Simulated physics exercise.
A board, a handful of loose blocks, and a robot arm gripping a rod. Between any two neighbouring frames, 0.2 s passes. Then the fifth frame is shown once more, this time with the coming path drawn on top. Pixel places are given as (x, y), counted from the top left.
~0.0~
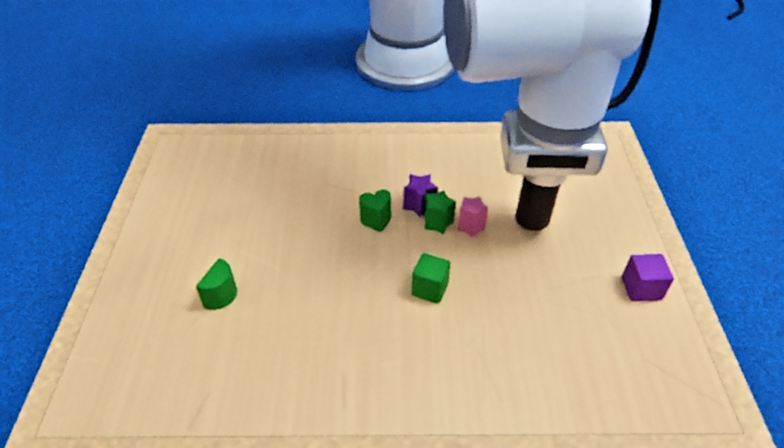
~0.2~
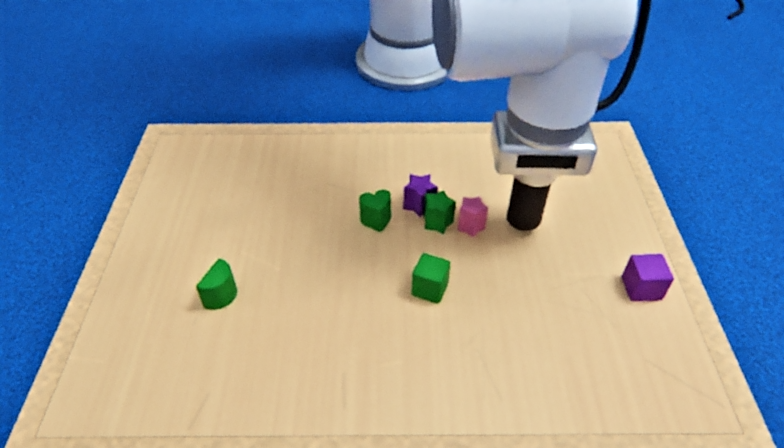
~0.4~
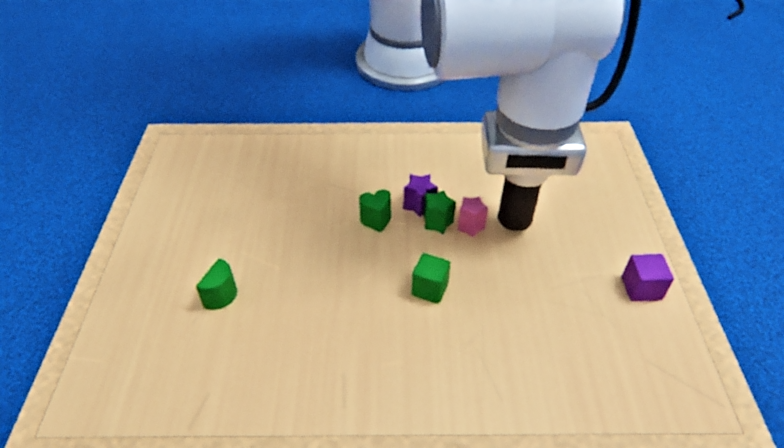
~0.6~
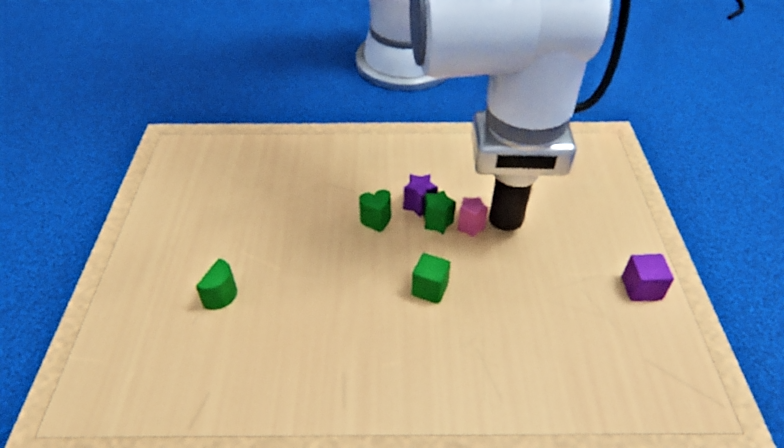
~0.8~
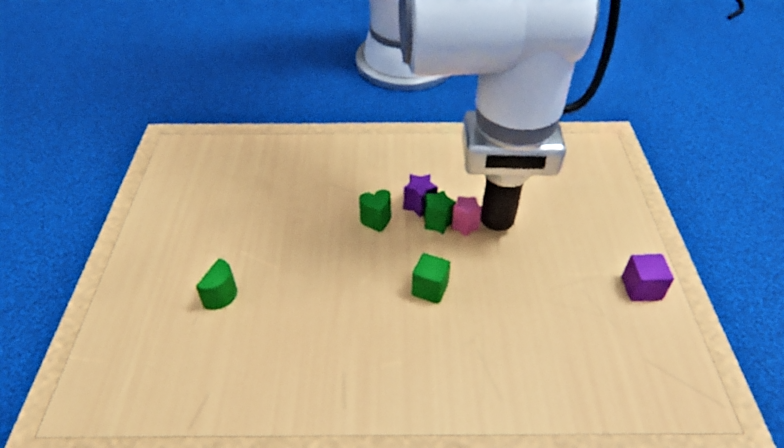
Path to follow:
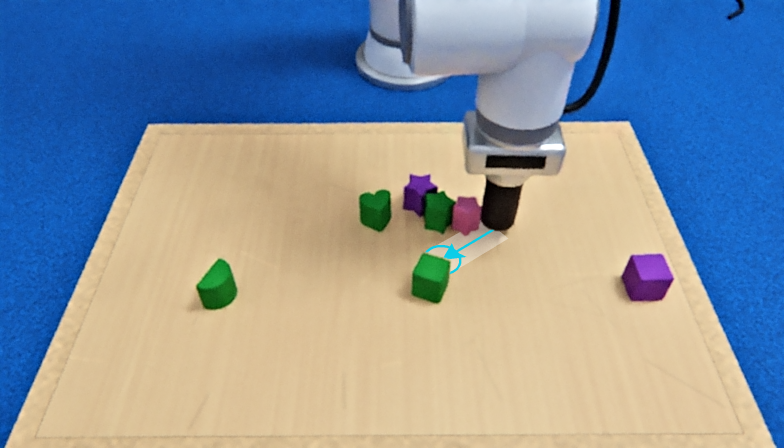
Robot arm gripping a dark rod, sliding it slowly left across a wooden board and nudging a pink star block slightly left.
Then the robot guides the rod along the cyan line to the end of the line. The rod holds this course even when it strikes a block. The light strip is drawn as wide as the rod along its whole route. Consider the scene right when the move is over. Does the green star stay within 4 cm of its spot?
Yes
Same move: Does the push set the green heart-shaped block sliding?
No, it doesn't check out.
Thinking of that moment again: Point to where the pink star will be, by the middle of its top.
I'd expect the centre of its top face to be at (437, 213).
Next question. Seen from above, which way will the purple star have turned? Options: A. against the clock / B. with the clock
(B)
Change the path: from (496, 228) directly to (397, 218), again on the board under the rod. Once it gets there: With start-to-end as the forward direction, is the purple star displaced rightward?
In short: Yes.
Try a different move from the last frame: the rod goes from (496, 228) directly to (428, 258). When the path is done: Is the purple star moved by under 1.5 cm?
I expect so.
The drawn path runs straight from (496, 228) to (442, 260).
What follows on the original path. Halfway along, rod at (471, 235); purple star at (416, 180), turned 20° clockwise; green star at (426, 198); pink star at (447, 210), turned 50° clockwise.
At the end, rod at (443, 251); green heart-shaped block not moved; purple star at (414, 179), turned 25° clockwise; green four-sided block not moved; green star at (422, 198), turned 10° clockwise; pink star at (437, 213), turned 80° clockwise.
